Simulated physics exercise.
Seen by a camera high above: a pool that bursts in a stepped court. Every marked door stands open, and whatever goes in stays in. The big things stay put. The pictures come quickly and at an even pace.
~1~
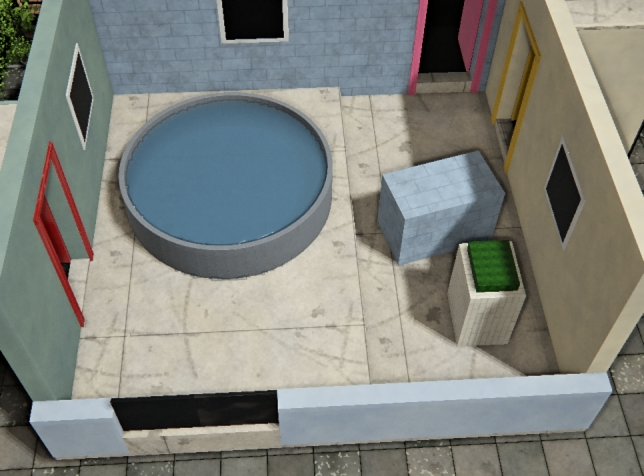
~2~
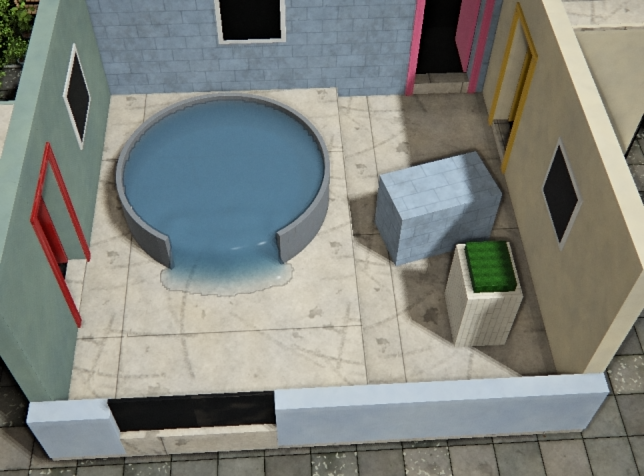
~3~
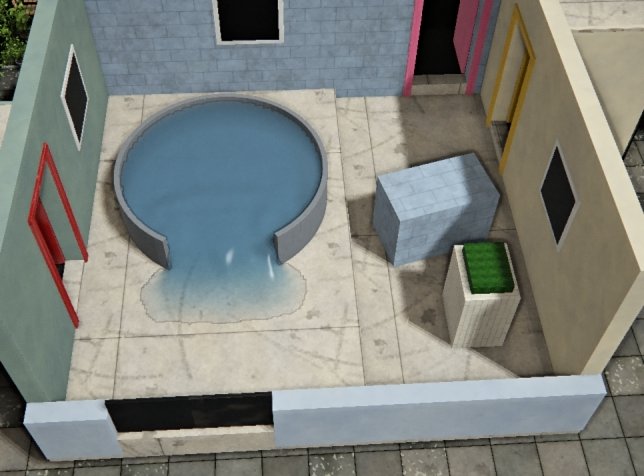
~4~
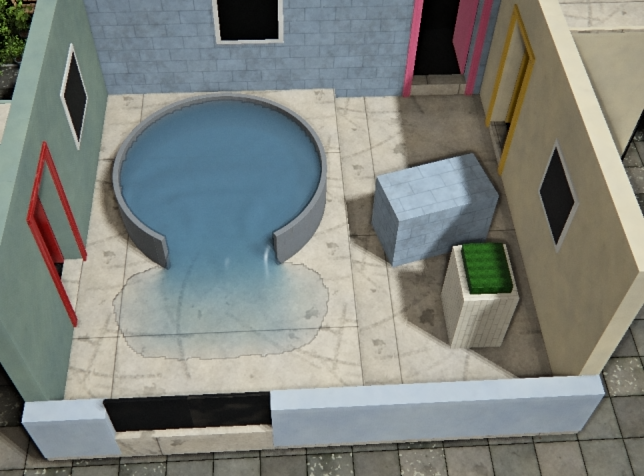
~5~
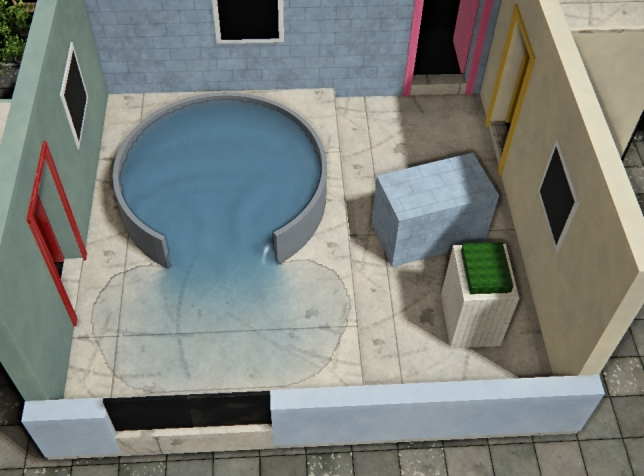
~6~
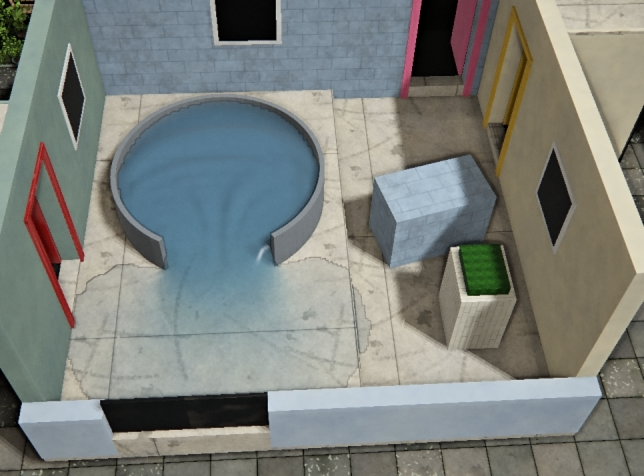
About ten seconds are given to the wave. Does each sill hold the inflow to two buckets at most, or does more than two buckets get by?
The red door lets more get by; the yellow door keeps it to two at most; the pink door keeps it to two at most.
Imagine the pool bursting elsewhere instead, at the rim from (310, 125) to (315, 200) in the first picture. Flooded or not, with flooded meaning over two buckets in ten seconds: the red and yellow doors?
As I see it, the red door stays short of it and the yellow door tops the mark.
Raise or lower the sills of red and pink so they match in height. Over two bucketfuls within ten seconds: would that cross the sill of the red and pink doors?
Outcome - red door comes in low; pink door comes in high.
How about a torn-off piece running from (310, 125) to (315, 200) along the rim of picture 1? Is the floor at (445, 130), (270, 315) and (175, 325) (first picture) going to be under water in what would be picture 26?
The first spot is swamped, the second spared, the third spared.
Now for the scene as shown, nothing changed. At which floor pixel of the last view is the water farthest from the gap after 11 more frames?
Somewhere near (544, 407).
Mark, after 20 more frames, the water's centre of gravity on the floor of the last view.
The spot I would choose is (240, 276).
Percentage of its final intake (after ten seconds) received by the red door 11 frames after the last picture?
Around 0 in a hundred.
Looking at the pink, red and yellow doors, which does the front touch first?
That would be the one in red.
A moment on, water covers 30 % of the floor; the red door wet at the sill, nothing in, the yellow door not reached, the pink door not reached.
Next, water covers 35 % of the floor; the red door wet at the sill, nothing in, the yellow door not reached, the pink door not reached.
Then, water covers 55 % of the floor; the red door under two buckets in, the yellow door not reached, the pink door not reached.
Later, water covers 85 % of the floor; the red door over two buckets in, the yellow door wet at the sill, nothing in, the pink door wet at the sill, nothing in.
In the end, water covers 95 % of the floor; the red door far over two buckets in, the yellow door wet at the sill, nothing in, the pink door wet at the sill, nothing in.
